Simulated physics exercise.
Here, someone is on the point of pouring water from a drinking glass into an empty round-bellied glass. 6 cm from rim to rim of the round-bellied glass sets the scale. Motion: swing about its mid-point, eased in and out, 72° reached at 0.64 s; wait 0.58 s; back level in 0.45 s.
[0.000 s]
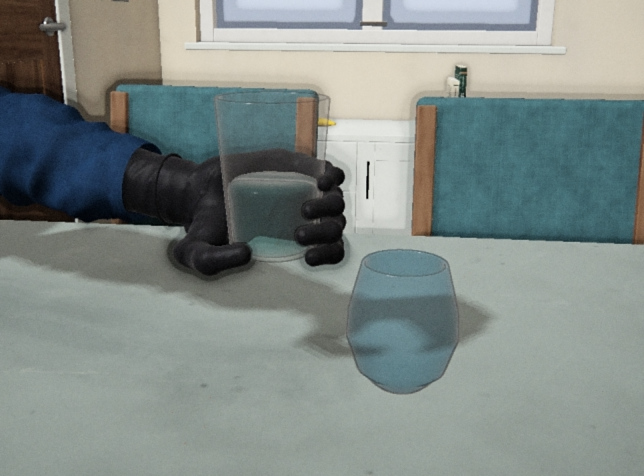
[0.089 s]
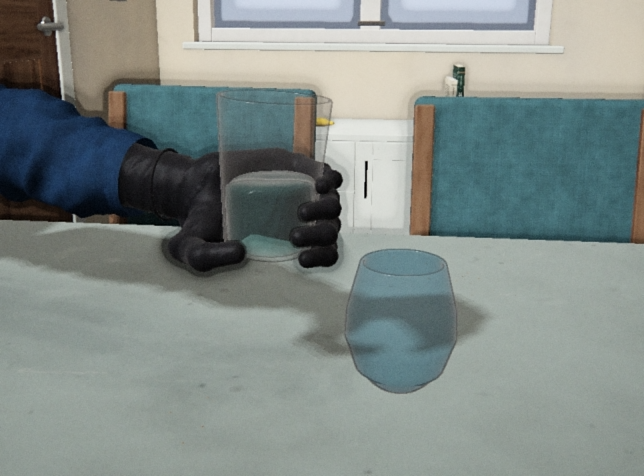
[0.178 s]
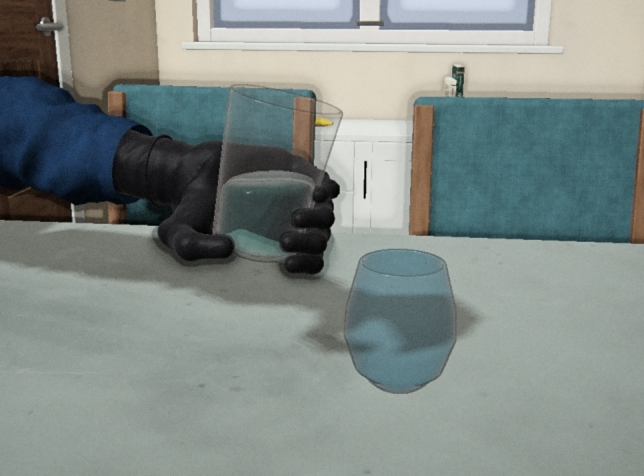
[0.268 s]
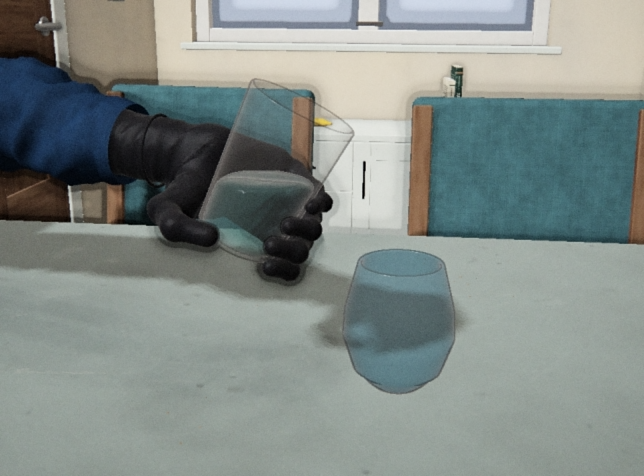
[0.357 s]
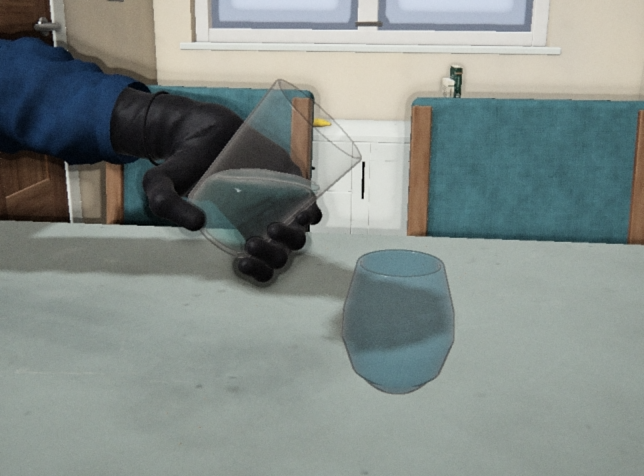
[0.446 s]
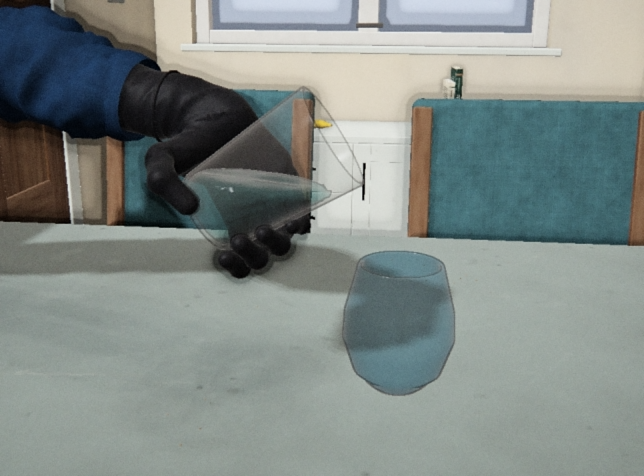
A black-gloved hand in a blue sleeve tilts a clear, partly filled drinking glass steadily to the right above a gray table, its water staying level inside, while a round-bellied bluish glass stands still to the right.
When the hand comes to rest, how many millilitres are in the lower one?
About 70 ml.
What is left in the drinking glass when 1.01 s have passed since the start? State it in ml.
Roughly 150 ml is still in it.
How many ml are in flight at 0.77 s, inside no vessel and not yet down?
It comes to some 20 ml.
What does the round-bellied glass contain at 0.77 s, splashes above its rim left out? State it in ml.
At that moment it holds close to 15 ml.
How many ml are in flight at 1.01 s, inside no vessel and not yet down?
Volume in flight: Around 5 ml.
By 0.77 s the tilt is 72° and the round-bellied glass has 15 ml, the drinking glass 180 ml, and 0 ml is on the table top.
By 1.01 s the tilt is 72° and the round-bellied glass has 55 ml, the drinking glass 150 ml, and 0 ml is on the table top.
By 1.26 s the tilt is 70° and the round-bellied glass has 70 ml, the drinking glass 140 ml, and 0 ml is on the table top.
By 1.53 s the tilt is 15° and the round-bellied glass has 70 ml, the drinking glass 140 ml, and 0 ml is on the table top.
At rest the round-bellied glass has 70 ml, the drinking glass 140 ml, and 0 ml is on the table top.
